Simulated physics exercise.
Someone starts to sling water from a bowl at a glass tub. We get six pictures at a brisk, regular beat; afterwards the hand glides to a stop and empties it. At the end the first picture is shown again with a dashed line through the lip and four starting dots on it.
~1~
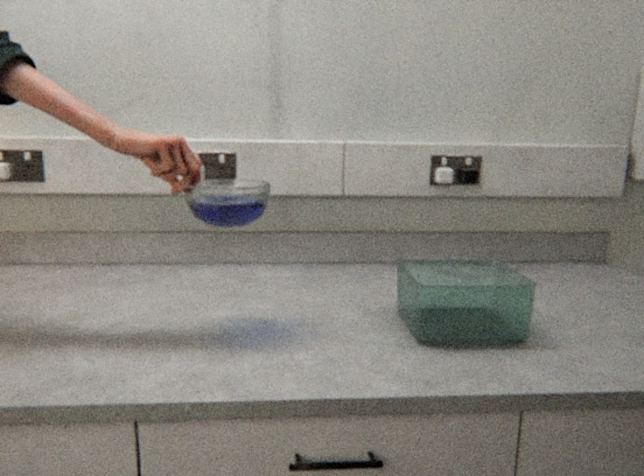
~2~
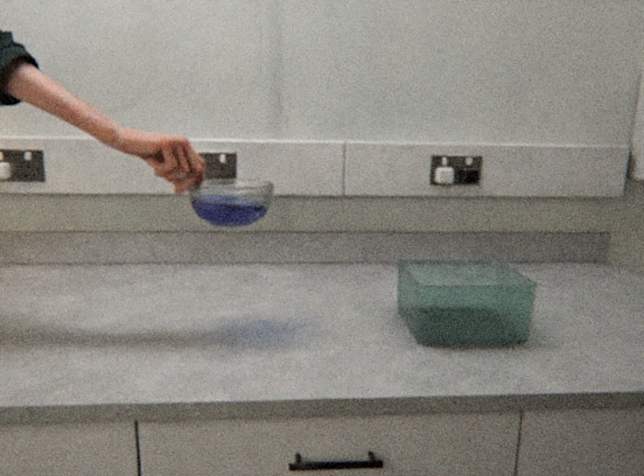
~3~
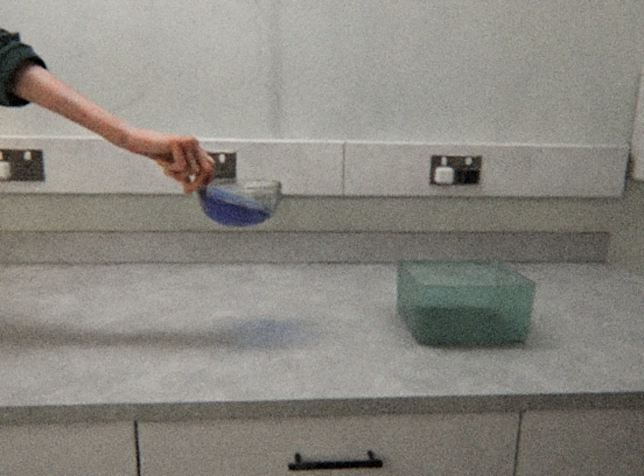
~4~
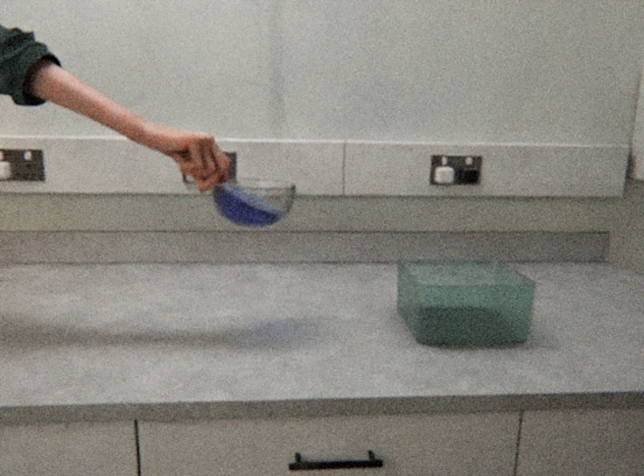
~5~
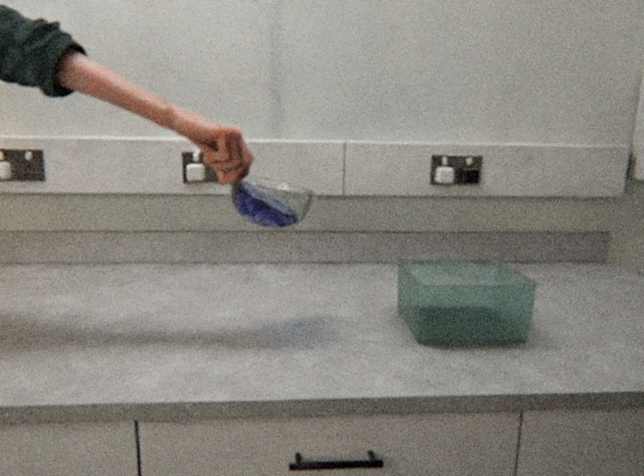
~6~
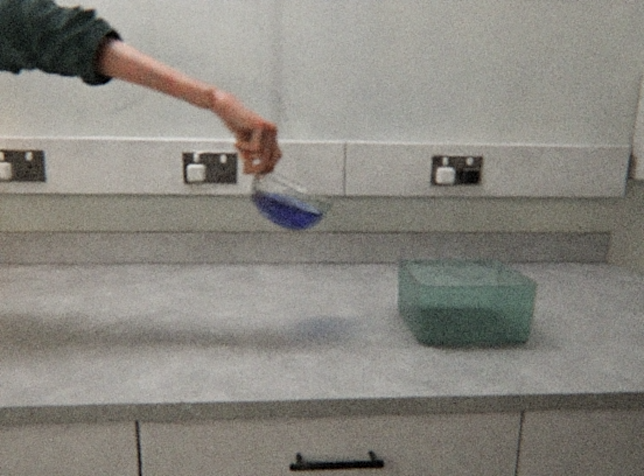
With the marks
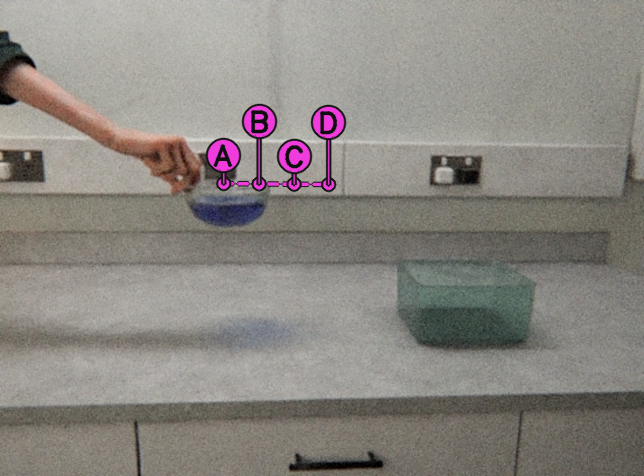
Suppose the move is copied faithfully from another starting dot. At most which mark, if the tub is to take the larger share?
C.
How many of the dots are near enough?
Two.
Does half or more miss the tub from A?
Yes, it does.
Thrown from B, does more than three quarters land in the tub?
No, it does not.
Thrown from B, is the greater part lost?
Yes, that goes wrong.
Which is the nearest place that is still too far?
Here it is place B.
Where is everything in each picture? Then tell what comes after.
Upright, lip at (268, 184); tub from (415, 342) to (527, 341); nothing has left yet.
Upright, lip at (272, 183); nothing has left yet.
Upright, lip at (280, 183); nothing has left yet.
Tipped about 2°, lip at (294, 185); nothing has left yet.
Tipped about 11°, lip at (313, 192); nothing has left yet.
Tipped about 25°, lip at (331, 203); nothing has left yet.
On the marked copy, A at (223, 183); B at (259, 183); C at (294, 184); D at (328, 184).
For place A, about 0 % lands in the tub, 99 % falls short.
For place B, about 29 % lands in the tub, 65 % falls short and 6 % goes beside or beyond.
For place C, about 70 % lands in the tub, 21 % falls short and 8 % goes beside or beyond.
For place D, about 89 % lands in the tub, 8 % falls short.
